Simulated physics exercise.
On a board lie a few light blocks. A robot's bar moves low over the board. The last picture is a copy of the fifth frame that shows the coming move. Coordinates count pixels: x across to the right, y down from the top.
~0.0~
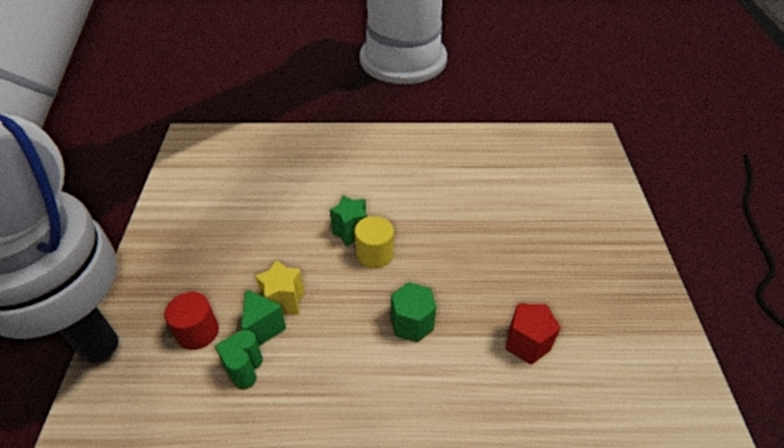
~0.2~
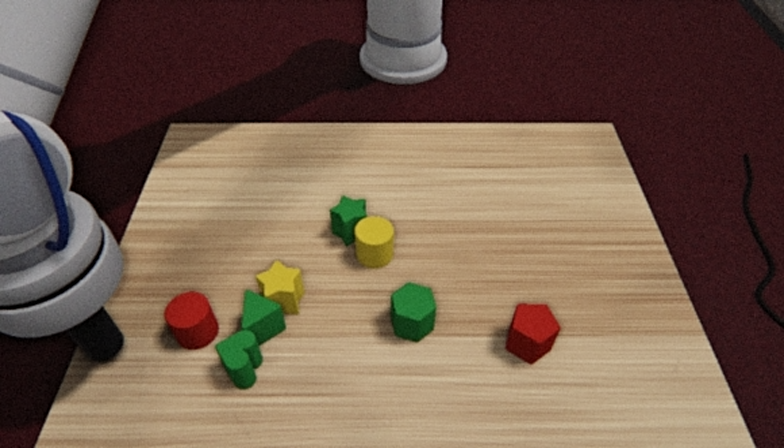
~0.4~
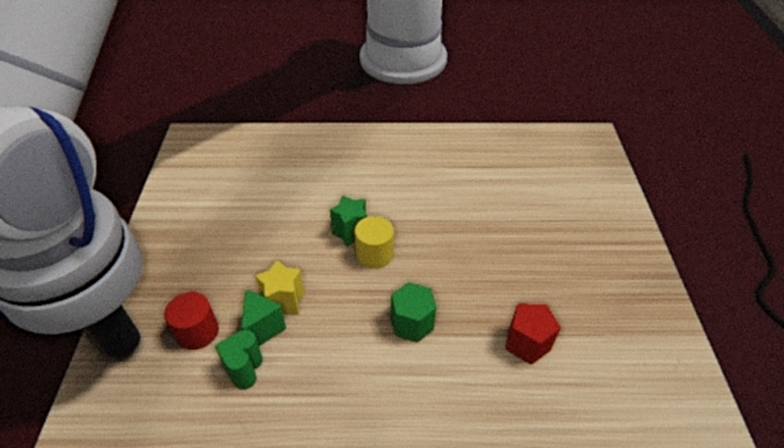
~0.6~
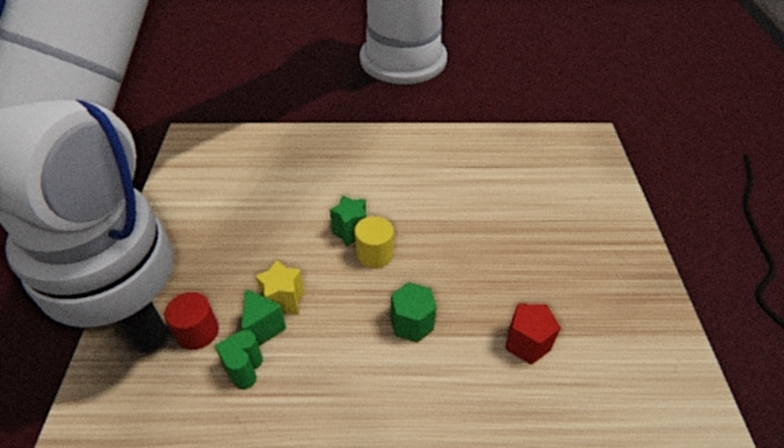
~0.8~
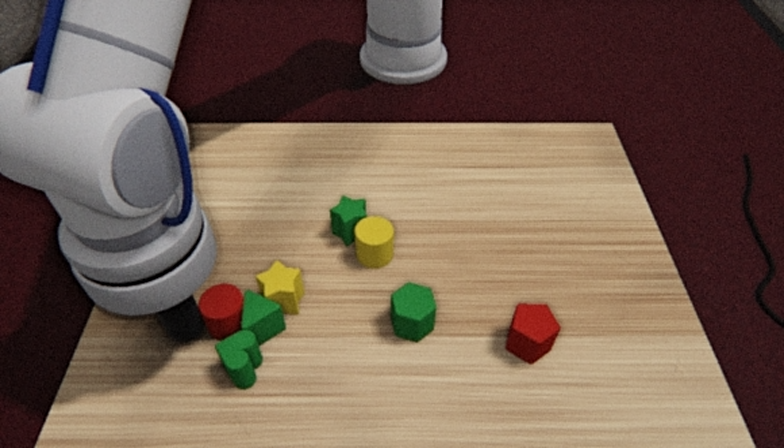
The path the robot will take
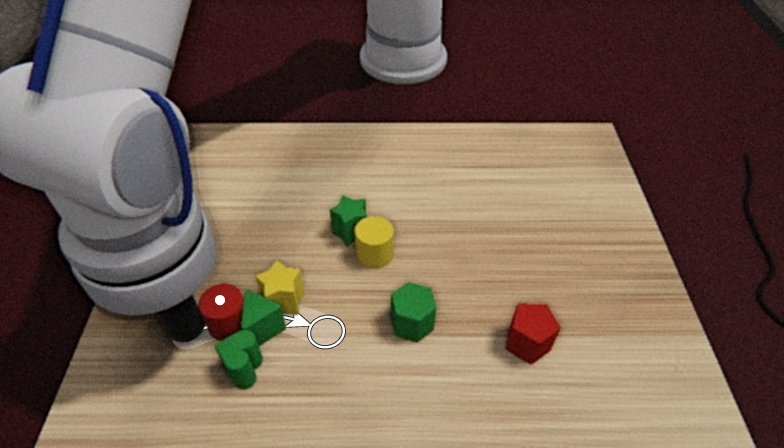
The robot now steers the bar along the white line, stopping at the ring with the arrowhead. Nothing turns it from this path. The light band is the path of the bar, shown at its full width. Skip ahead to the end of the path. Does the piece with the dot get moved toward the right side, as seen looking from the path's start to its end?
My answer is no.
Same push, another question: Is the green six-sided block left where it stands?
Going by the path, yes.
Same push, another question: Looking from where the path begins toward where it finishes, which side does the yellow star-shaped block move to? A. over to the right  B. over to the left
Correct choice: B.
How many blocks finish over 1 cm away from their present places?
Blocks displaced: At least 3.
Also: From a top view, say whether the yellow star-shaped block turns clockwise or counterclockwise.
Anticlockwise.
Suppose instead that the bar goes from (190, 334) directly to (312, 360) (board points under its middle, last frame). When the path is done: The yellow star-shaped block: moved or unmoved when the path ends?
It moves.
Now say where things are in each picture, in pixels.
Bar tip (100, 346); block tops, red disc (186, 309); green heart (236, 348); green triangular piece (256, 307); yellow star-shaped block (278, 278); green six-sided block (414, 300), in the first frame.
Bar (105, 345); blocks unchanged, in the second frame.
Bar (122, 342); blocks unchanged, in the third frame.
Bar (150, 337); blocks unchanged, in the fourth frame.
Bar (187, 327); red disc (220, 300); green heart (236, 348); green triangular piece (256, 307); yellow star-shaped block (278, 278); green six-sided block (414, 300), in the fifth frame.
Path on the board, from (190, 334) over (238, 318) and (284, 317) to (326, 332); the dot is on the red disc.
The first path, step by step. One third of the way, bar (236, 311); red disc (270, 288); green triangular piece (289, 311), turned 65° clockwise; yellow star-shaped block (309, 267), turned 50° anticlockwise.
Two thirds of the way, bar (283, 311); red disc (318, 287); green triangular piece (303, 319), turned 90° clockwise; yellow star-shaped block (333, 259), turned 115° anticlockwise.
At the end, bar (325, 325); red disc (354, 287); green heart in place; green triangular piece (322, 338), turned 105° clockwise; yellow star-shaped block (339, 256), turned 140° anticlockwise; green six-sided block in place.
